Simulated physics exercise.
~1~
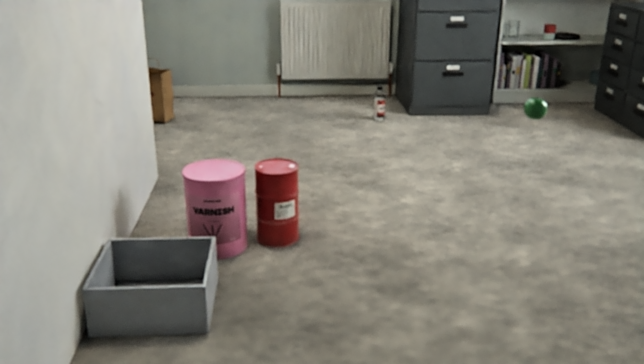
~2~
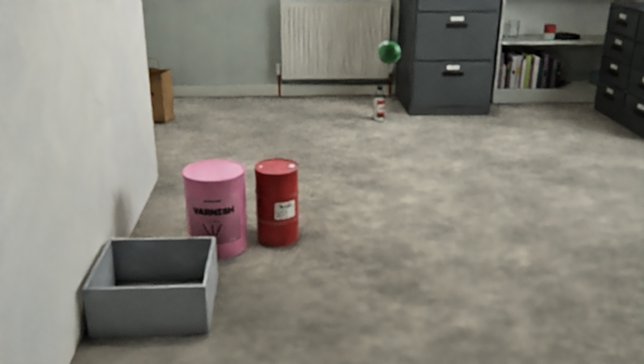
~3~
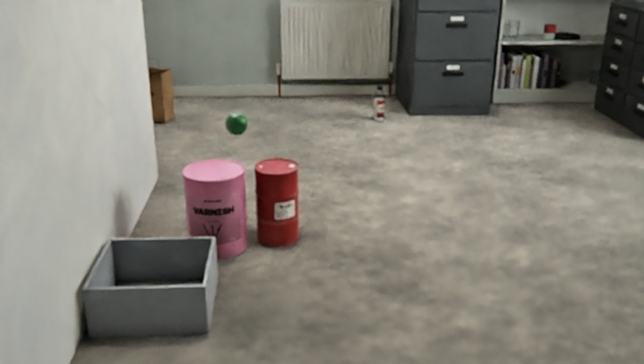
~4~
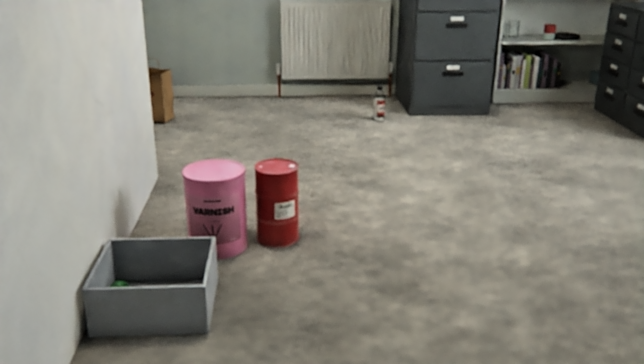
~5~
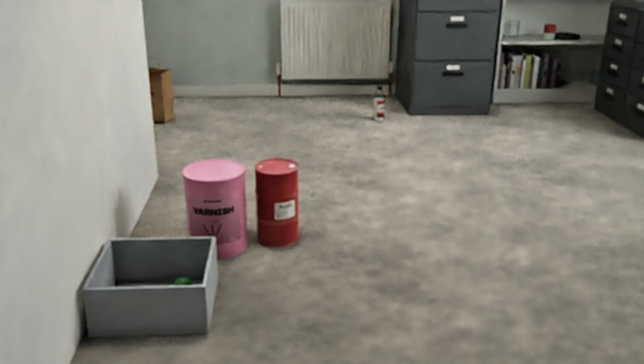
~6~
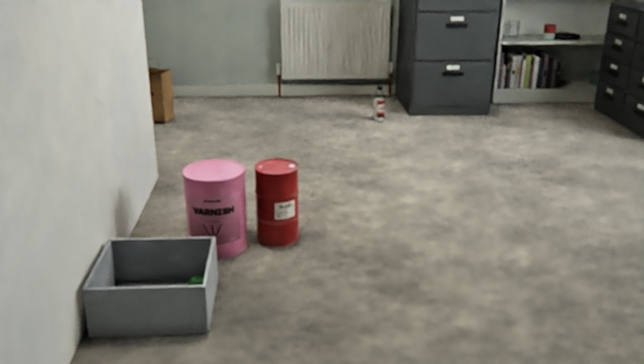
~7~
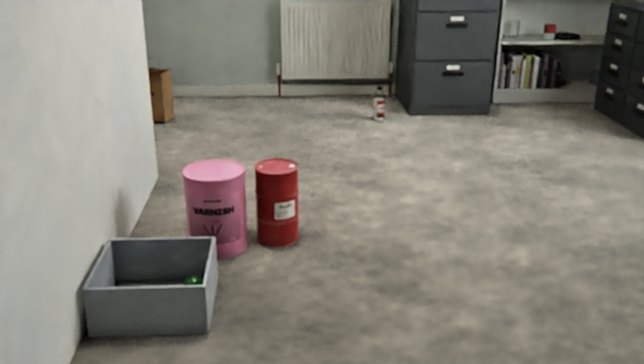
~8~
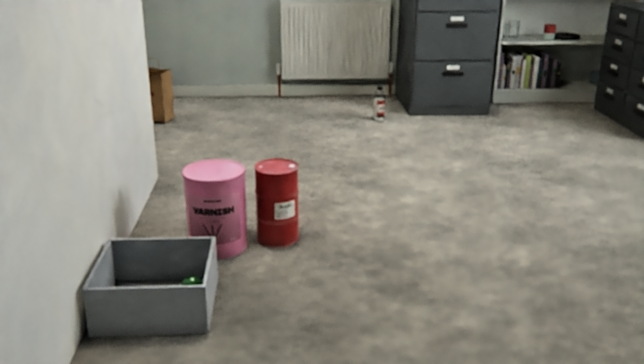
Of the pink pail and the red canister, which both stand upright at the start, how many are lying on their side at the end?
None of them are. The pink pail and the red canister are both still upright at the end.
